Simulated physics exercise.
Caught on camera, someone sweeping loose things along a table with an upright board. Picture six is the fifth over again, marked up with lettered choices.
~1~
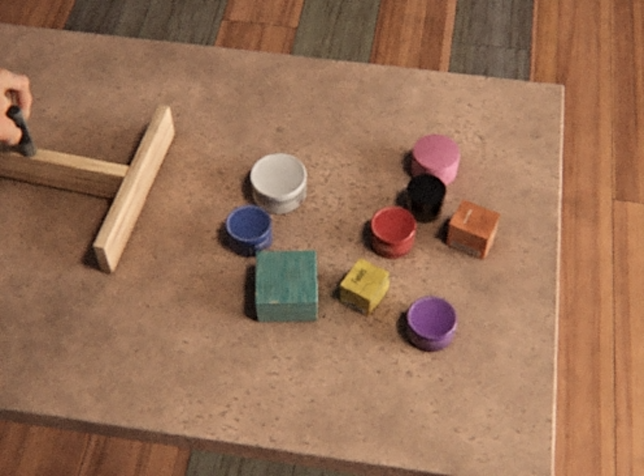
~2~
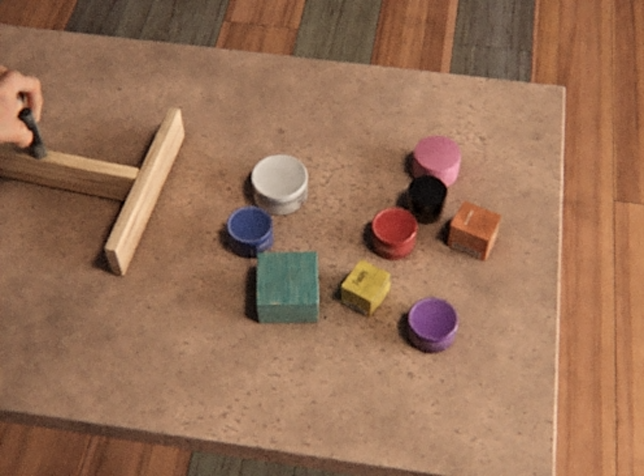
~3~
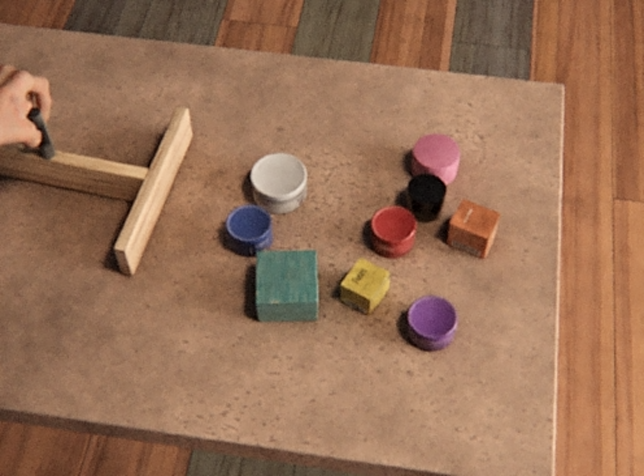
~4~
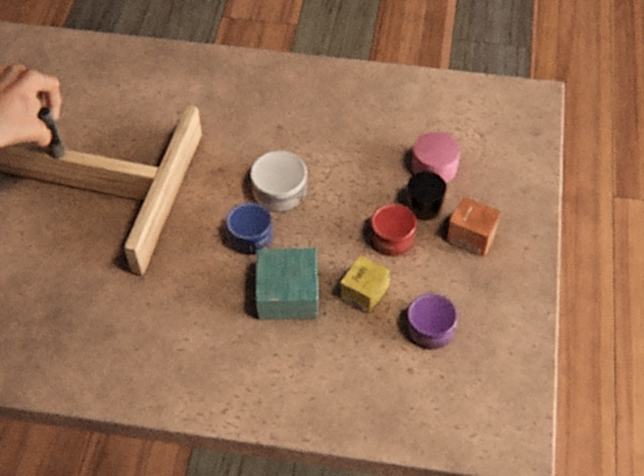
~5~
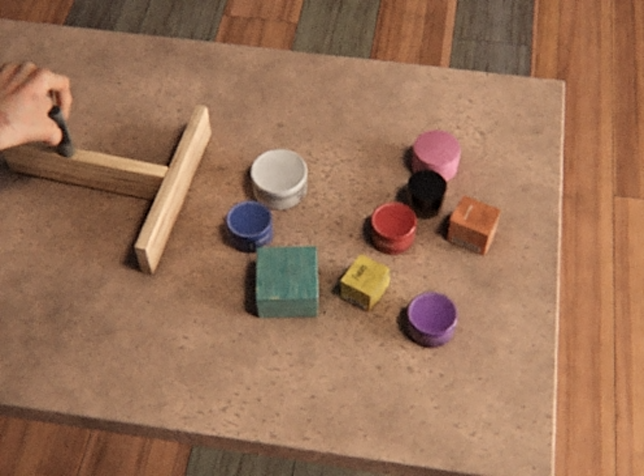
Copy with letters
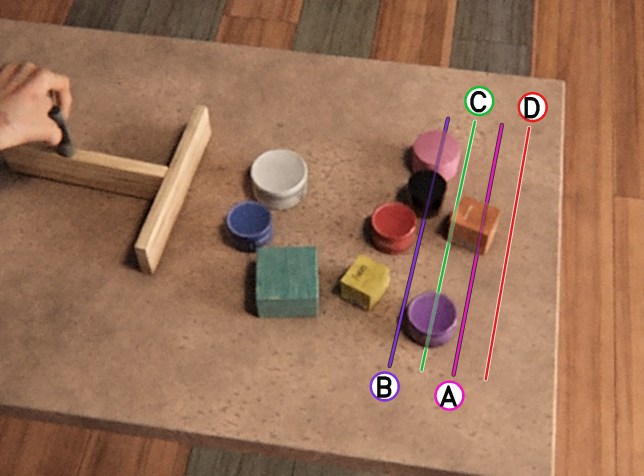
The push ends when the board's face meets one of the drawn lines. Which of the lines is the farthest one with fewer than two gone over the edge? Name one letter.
The farthest such stop is A.
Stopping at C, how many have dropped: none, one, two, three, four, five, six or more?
The count is none.
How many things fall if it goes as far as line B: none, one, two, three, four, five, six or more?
By then, none.
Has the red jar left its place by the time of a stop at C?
Yes.
On the marked copy, A at (480, 239); B at (421, 232); C at (450, 236); D at (509, 243).
With A. Early on, board (281, 186); turquoise block (294, 285); white jar (324, 188).
Further on, board (393, 200); orange box (481, 222); purple jar (466, 338).
At the end, board (479, 211); orange box over the edge; yellow box (545, 316); one fallen.
As for the rest, B is within the limit but short; C is within the limit but short; D drops three.
